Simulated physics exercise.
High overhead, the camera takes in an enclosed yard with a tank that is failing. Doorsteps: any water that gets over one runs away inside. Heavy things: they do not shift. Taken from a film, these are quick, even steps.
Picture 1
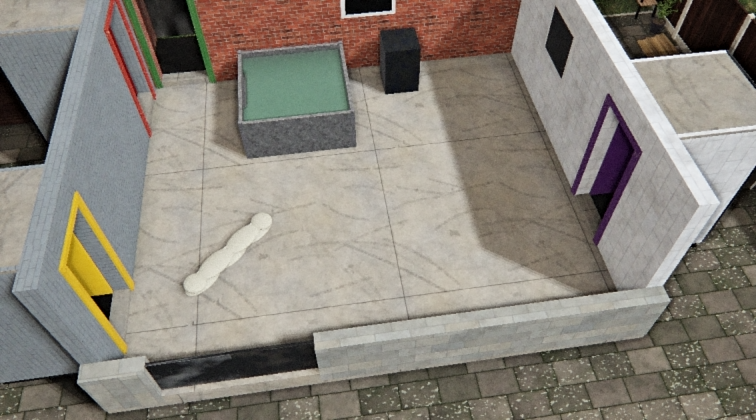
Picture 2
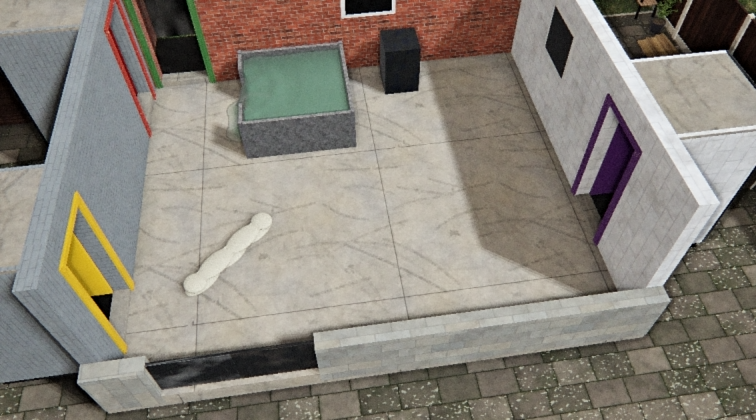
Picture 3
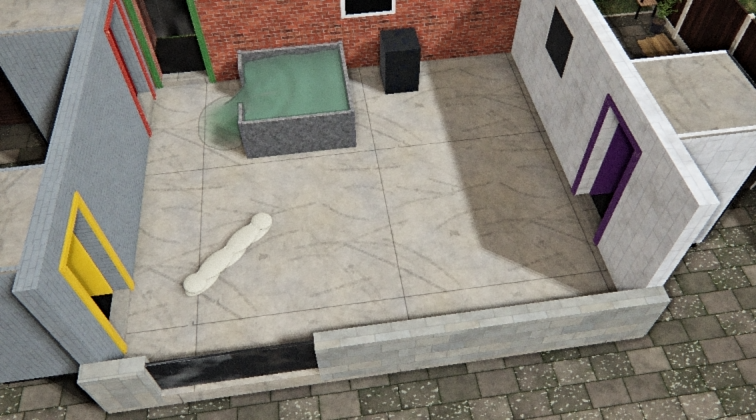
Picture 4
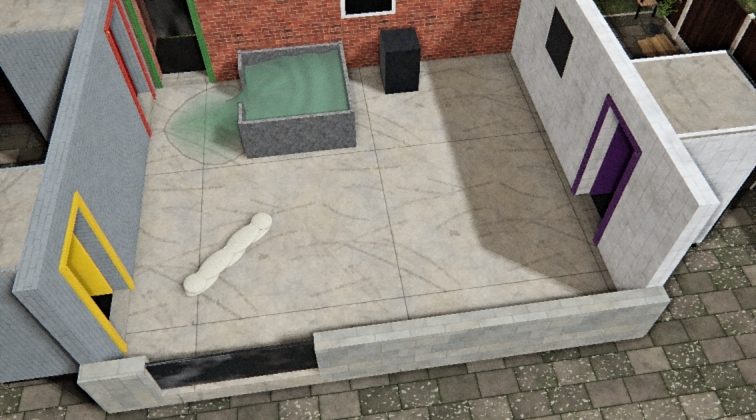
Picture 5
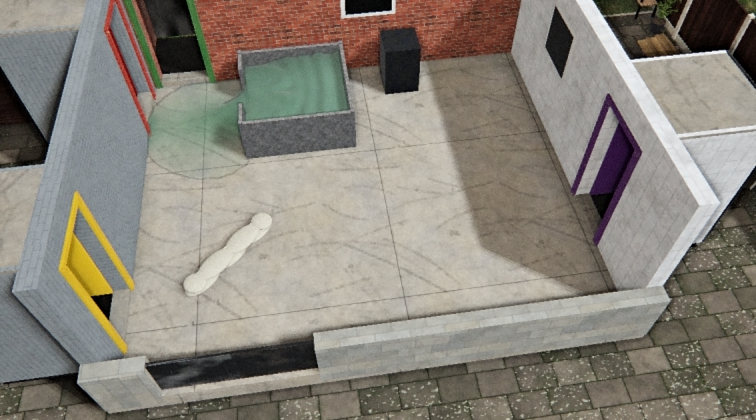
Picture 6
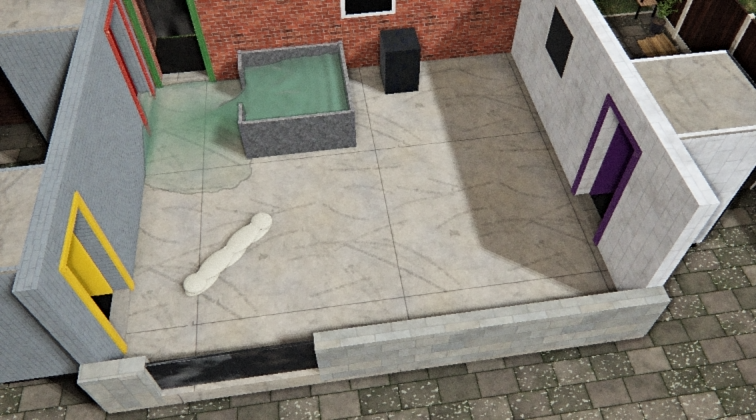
An enclosed yard with a pale stone floor is seen from high overhead by a still camera. A grey tank of green water stands near the red brick back wall beside a black box, with red and yellow doorways left, a purple one right, and a lumpy white barrier lying left of centre. Water emerges from the tank's left side and spreads thinly leftward, then also forward across the floor towards the viewer.
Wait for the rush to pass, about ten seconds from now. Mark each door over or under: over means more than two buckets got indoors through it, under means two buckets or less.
Red door - over, green door - over, purple door - under, yellow door - over.
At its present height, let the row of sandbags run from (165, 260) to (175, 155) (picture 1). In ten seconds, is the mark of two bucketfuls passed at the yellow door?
In ten seconds, yellow stays below the mark.
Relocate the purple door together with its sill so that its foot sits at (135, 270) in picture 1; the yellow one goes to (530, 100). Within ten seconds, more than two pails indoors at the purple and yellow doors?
The purple door gets past the limit, and the yellow door comes up short as well.
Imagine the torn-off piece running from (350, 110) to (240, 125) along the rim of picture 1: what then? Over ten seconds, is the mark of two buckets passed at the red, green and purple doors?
Here's how it turns out: The red door fails to reach the limit, the green door fails to reach the limit, and the purple door surpasses the limit.
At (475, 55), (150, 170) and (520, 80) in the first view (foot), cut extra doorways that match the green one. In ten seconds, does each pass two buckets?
In that order: Takes less, floods, holds.
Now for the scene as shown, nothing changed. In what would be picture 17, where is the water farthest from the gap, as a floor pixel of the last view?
Roughly at (122, 384).
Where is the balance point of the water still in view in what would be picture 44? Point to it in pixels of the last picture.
It's close to (254, 174).
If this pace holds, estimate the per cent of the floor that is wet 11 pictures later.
Roughly 20 percent.
A moment on, water covers 15 % of the floor; the red door over two buckets in, the green door under two buckets in, the purple door not reached, the yellow door not reached.
Next, water covers 20 % of the floor; the red door far over two buckets in, the green door over two buckets in, the purple door not reached, the yellow door wet at the sill, nothing in.
Then, water covers 30 % of the floor; the red door far over two buckets in, the green door far over two buckets in, the purple door not reached, the yellow door wet at the sill, nothing in.
Later, water covers 65 % of the floor; the red door far over two buckets in, the green door far over two buckets in, the purple door not reached, the yellow door over two buckets in.
In the end, water covers 95 % of the floor; the red door far over two buckets in, the green door far over two buckets in, the purple door under two buckets in, the yellow door over two buckets in.
